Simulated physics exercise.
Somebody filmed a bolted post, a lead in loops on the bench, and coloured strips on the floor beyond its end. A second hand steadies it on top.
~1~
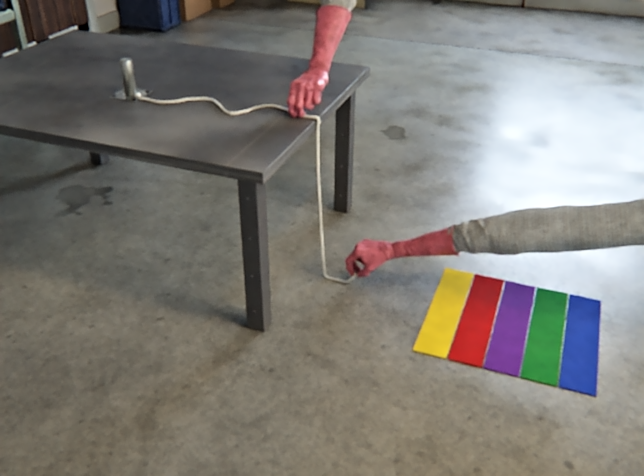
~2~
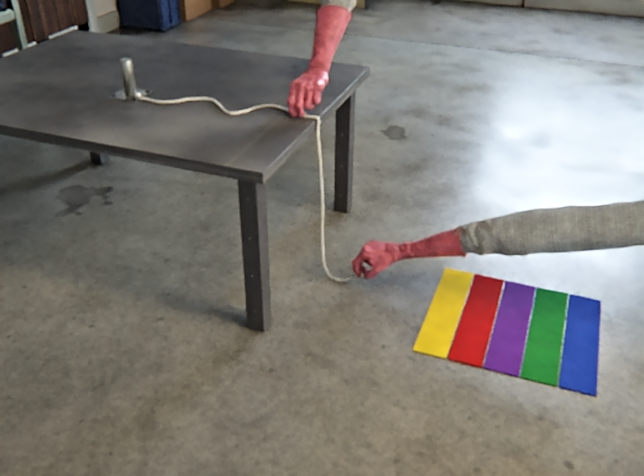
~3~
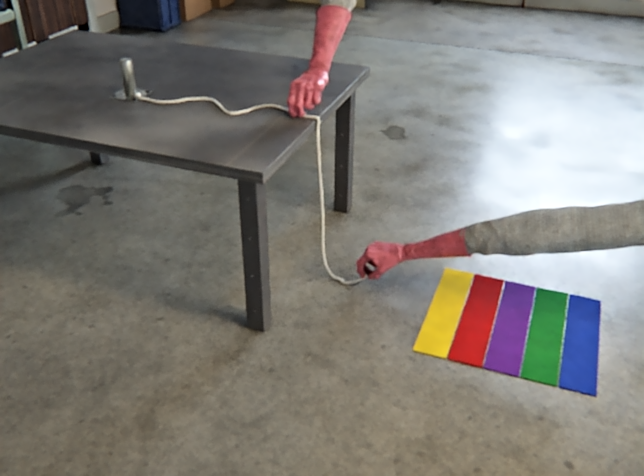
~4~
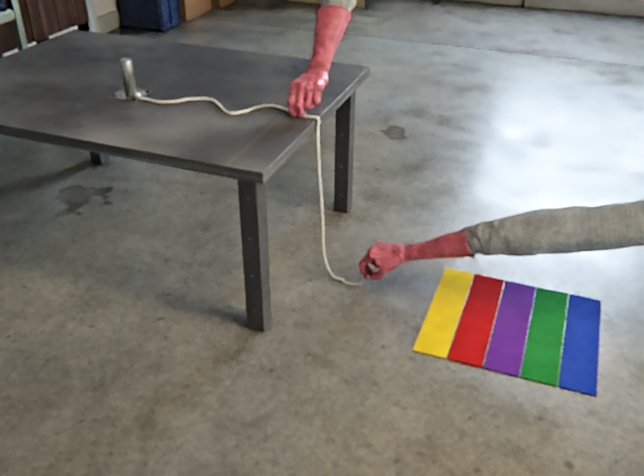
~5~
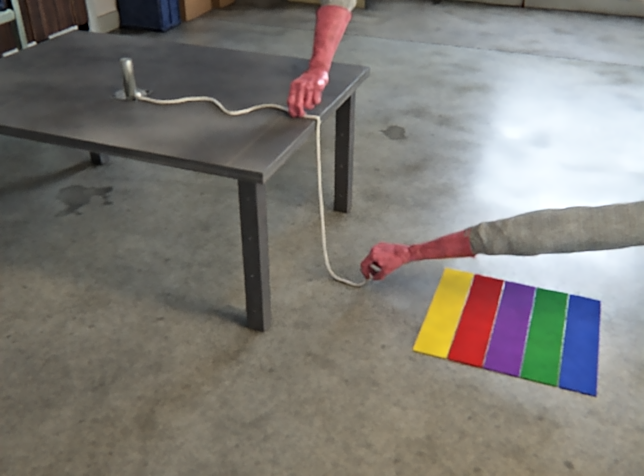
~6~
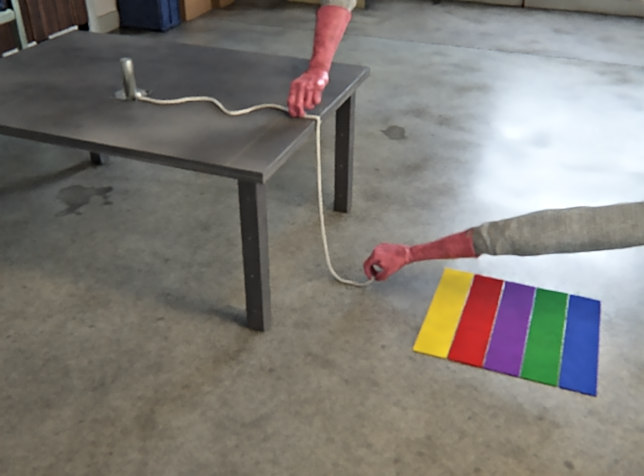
Two red-gloved hands with grey sleeves work a pale cord at a dark table on a bare concrete floor, seen from slightly above, one pressing it at the table's right edge and the other holding its low end. The cord runs loosely from a small metal post, and yellow, red, purple, green and blue strips lie at right. The lower hand shifts the end slightly rightward while the upper hand and view stay still.
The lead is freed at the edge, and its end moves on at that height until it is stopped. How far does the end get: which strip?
The end stops over the purple strip.
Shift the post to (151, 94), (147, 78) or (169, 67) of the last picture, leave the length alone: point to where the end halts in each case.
Near (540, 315), (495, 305) and (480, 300).
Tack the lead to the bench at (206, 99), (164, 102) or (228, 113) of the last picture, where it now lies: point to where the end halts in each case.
In that order: (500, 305), (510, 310) and (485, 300).
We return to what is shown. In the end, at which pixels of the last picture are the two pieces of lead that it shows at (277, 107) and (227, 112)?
At (306, 118), then (252, 110).
Soon after, end near (442, 293); over yellow.
After that, end near (488, 303); over red.
At the stop, end near (516, 309); over purple. It gets as far as the purple strip.
